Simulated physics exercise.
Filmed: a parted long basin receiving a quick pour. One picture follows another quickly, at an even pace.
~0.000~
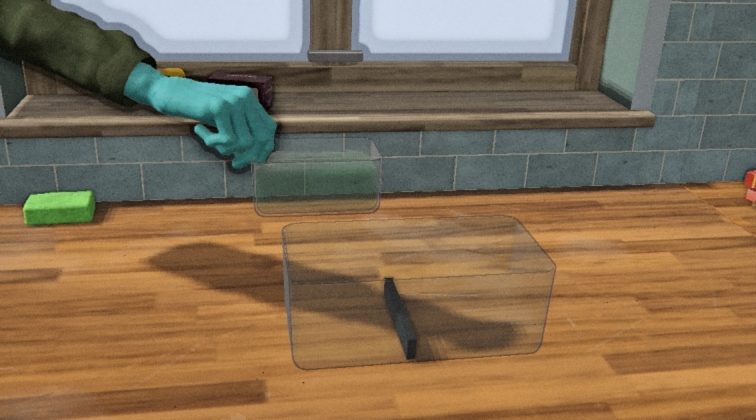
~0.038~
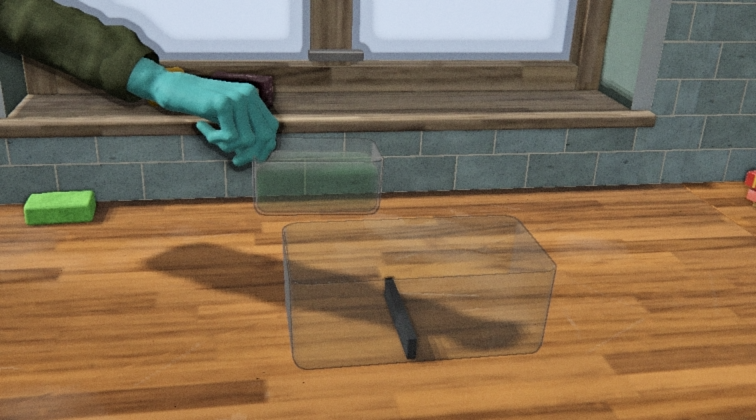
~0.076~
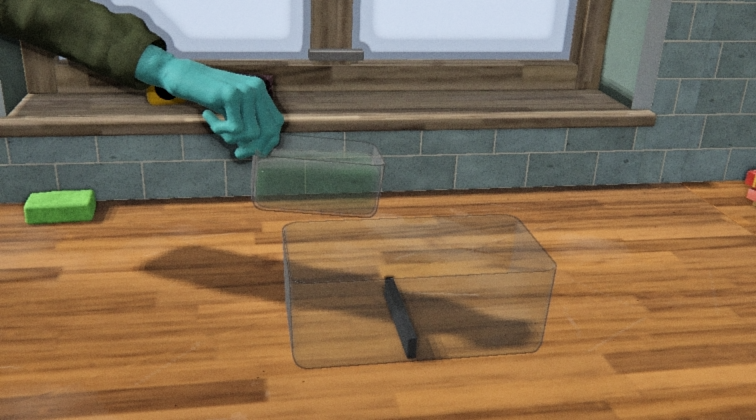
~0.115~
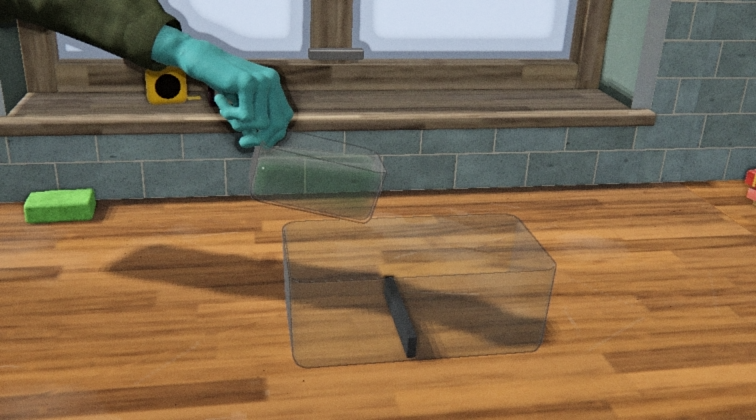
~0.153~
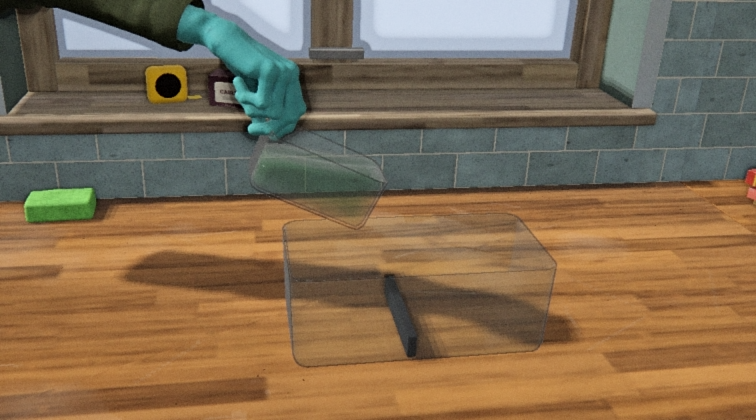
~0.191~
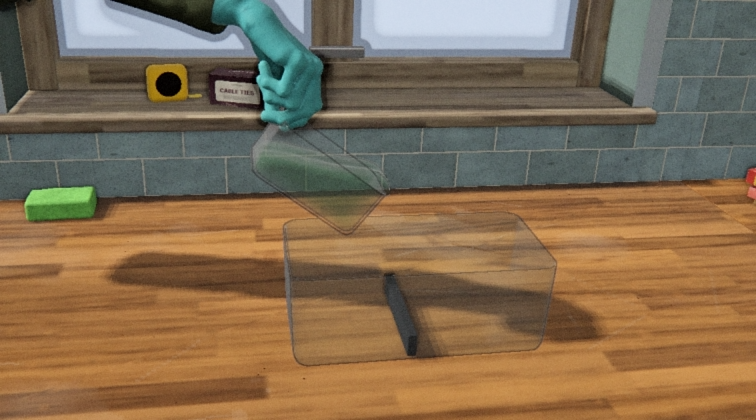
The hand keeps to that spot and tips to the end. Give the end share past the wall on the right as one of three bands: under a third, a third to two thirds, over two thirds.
Most likely one third to two thirds will rest right of the wall.
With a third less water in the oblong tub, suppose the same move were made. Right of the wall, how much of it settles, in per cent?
Near 30 parts in a hundred.
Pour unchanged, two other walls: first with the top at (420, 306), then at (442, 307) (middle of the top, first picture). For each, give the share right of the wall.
Well, it's close to 25 per cent for the first one, then 25 per cent for the other.
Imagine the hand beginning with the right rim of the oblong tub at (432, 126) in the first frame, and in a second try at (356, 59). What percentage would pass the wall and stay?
First try: 85 percent; second try: 50 percent.
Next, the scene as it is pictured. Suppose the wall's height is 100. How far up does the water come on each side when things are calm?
40 per cent for the left part, 40 for the right.
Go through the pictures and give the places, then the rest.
Tilt 0°; pouring edge (377, 150); surface from (254, 162) to (375, 160); the long basin's rim runs from (286, 254) to (535, 242); the wall's top is at (400, 307), in the first picture.
Tilt 2°; pouring edge (379, 151); surface from (255, 161) to (376, 160), in the second picture.
Tilt 7°; pouring edge (380, 156); surface from (256, 159) to (377, 161), in the third picture.
Tilt 15°; pouring edge (382, 164); surface from (256, 156) to (379, 163), in the fourth picture.
Tilt 25°; pouring edge (382, 174); surface from (258, 153) to (381, 167); 1 per cent is over the edge, in the fifth picture.
Tilt 38°; pouring edge (380, 186); surface from (256, 148) to (369, 171); 5 per cent is over the edge, in the sixth picture.
A moment on, the oblong tub is tipped right over and 13 per cent is still to pour, 29 is left of the wall and 35 right of it.
Next, the oblong tub is tipped right over and 4 per cent is still to pour, 38 is left of the wall and 56 right of it.
Then the oblong tub is tipped right over and 0 per cent is still to pour, 45 is left of the wall and 53 right of it.
Later the oblong tub is tipped right over and 0 per cent is still to pour, 46 is left of the wall and 54 right of it.
In the end 46 per cent lies left of the wall, 53 right of it and 1 outside.
